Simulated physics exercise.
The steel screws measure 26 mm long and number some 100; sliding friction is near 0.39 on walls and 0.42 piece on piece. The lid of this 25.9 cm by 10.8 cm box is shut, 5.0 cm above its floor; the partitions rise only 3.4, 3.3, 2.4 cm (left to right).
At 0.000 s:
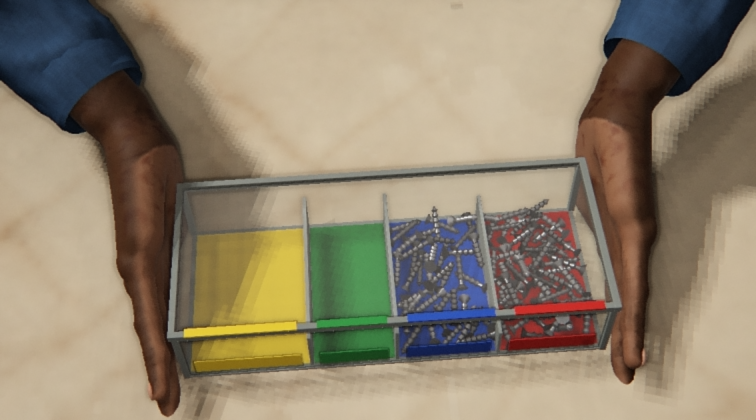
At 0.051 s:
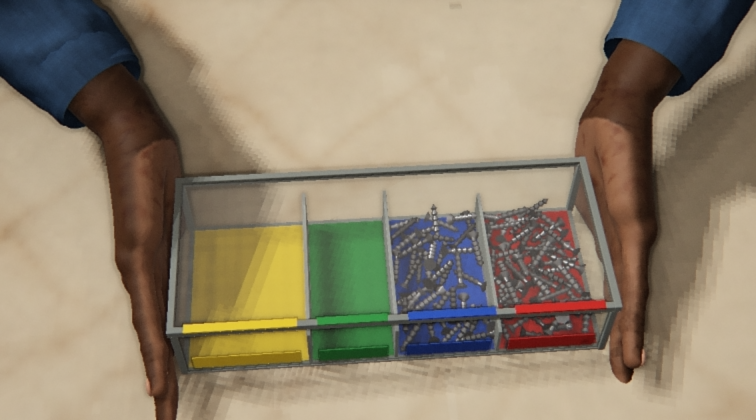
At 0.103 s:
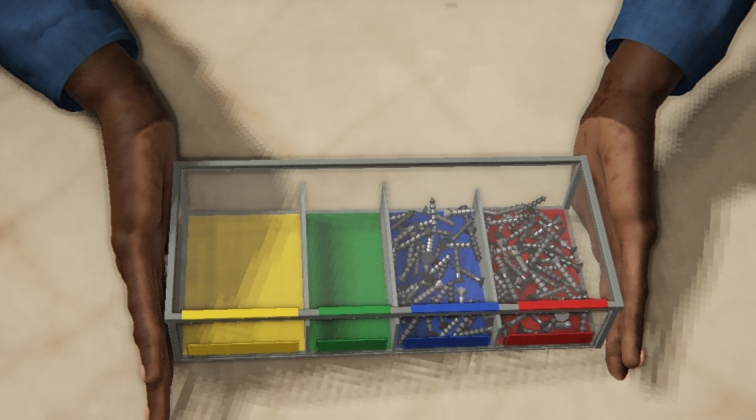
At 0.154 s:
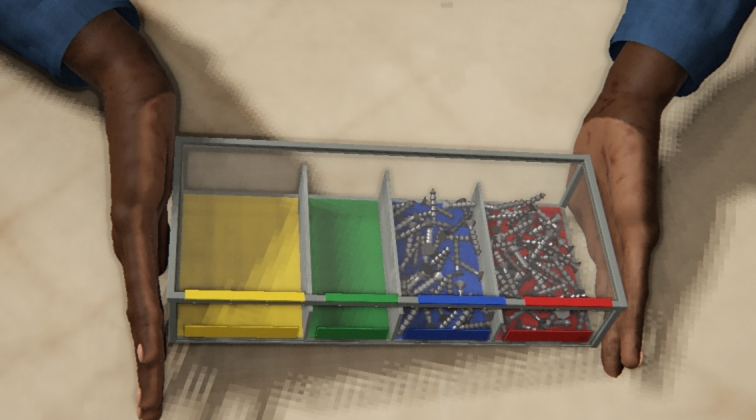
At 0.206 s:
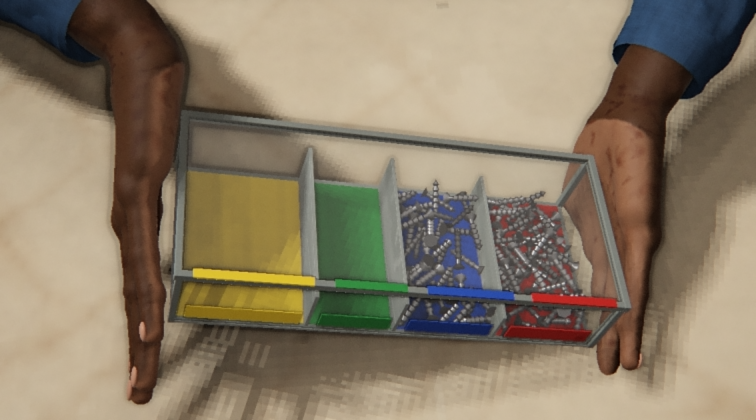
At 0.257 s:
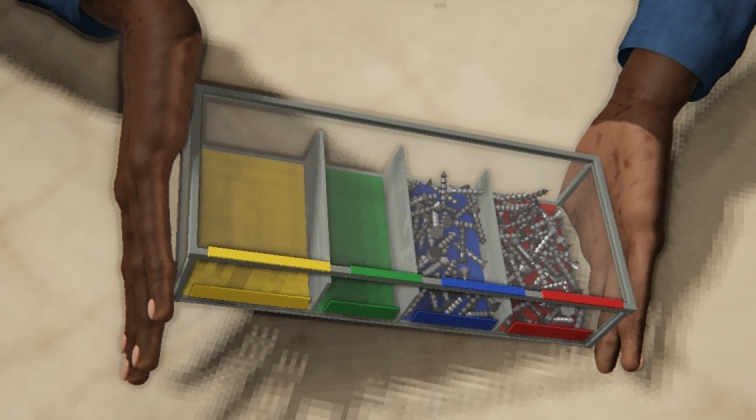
Two hands tilt a clear box of screws, raising its left side above the right.
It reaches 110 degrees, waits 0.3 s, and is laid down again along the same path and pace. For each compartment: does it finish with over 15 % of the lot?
Red compartment: Above; blue compartment: Below; green compartment: Below; yellow compartment: Below.
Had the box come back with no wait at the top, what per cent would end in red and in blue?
Red 100; blue 0.
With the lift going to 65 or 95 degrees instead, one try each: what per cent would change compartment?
About 0 and 35 per cent.
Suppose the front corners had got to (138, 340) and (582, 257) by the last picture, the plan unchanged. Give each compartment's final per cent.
Red 0, blue 65, green 5, yellow 30.
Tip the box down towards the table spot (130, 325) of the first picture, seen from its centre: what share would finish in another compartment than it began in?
Some 75 per cent.
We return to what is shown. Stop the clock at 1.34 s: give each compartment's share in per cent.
Red 100, blue 0, green 0, yellow 0.
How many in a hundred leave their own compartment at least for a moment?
Roughly 40 per cent.
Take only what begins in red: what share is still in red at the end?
Some 100 per cent.
Then, at 1.34 s, tilt 110 degrees; red 100 %.
After 2.06 s, tilt 56 degrees; red 100 %.
After 2.81 s, tilt 0 degrees; red 100 %.
At rest (3.5 s), red 100 %, blue 0 %, green 0 %, yellow 0 %.
